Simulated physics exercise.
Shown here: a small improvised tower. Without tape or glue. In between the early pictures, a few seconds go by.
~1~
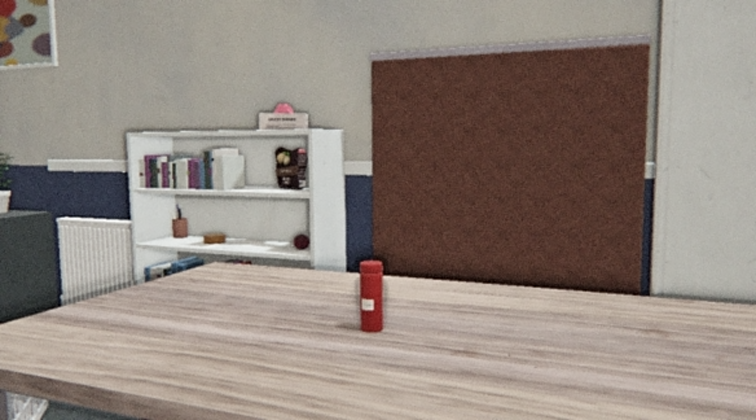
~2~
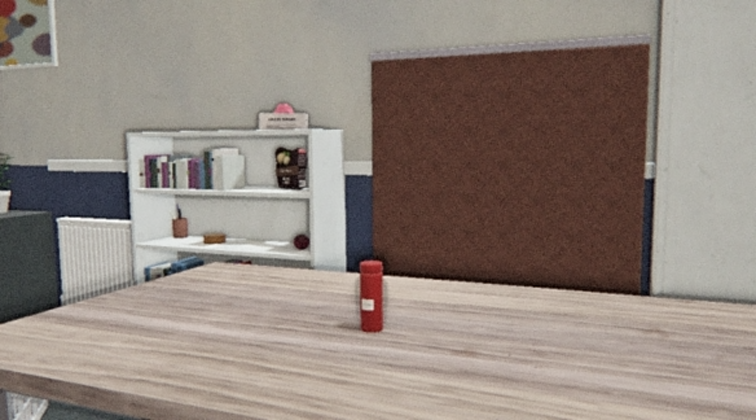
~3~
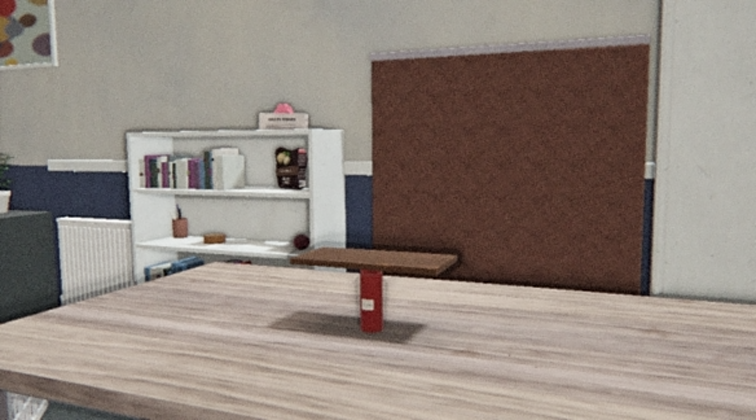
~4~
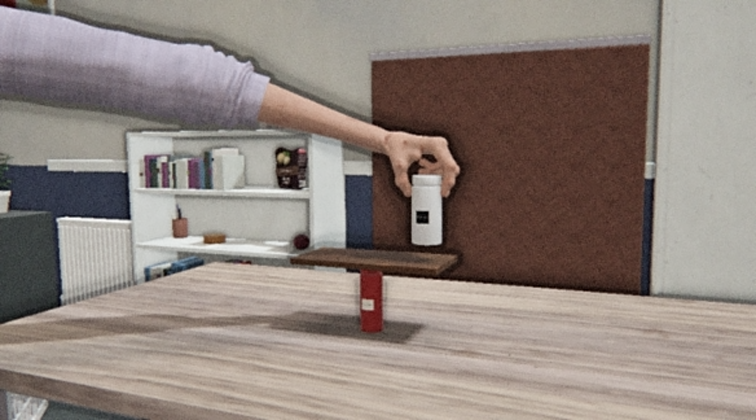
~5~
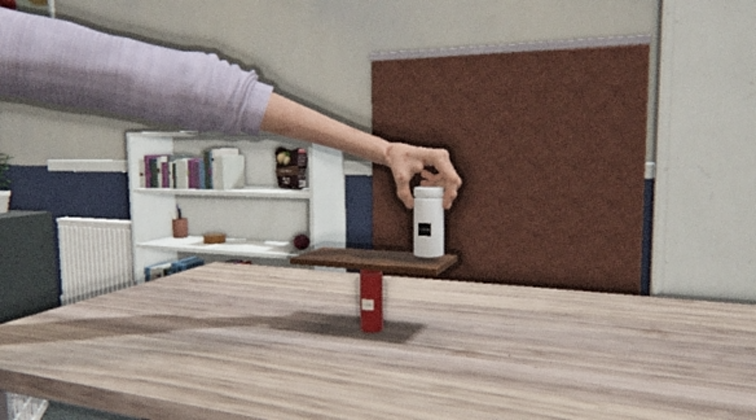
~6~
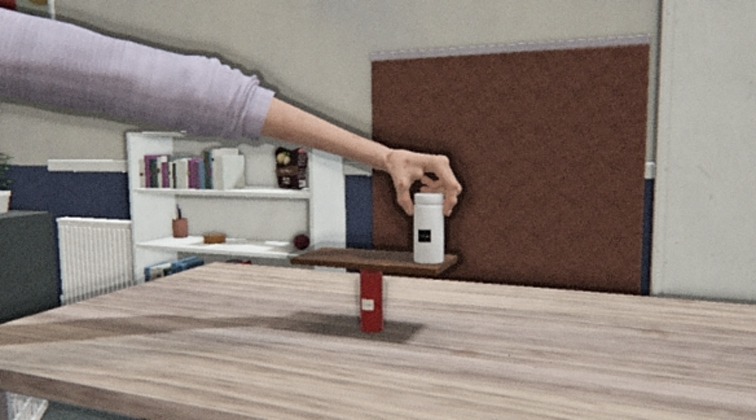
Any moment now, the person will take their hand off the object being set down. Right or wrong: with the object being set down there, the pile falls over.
Right, it falls over.
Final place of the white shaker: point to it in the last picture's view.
End position in the final view: Approximately (486, 332).
Then, 0.50 s later than the last frame, white shaker now fallen; brown board tilted by 55°.
Then, 0.70 s later than the last frame, red shaker and brown board now fallen.
When it is over, fallen, red shaker, white shaker and brown board. End places, in pixels of the last picture, white shaker near (486, 332). The stack comes apart.
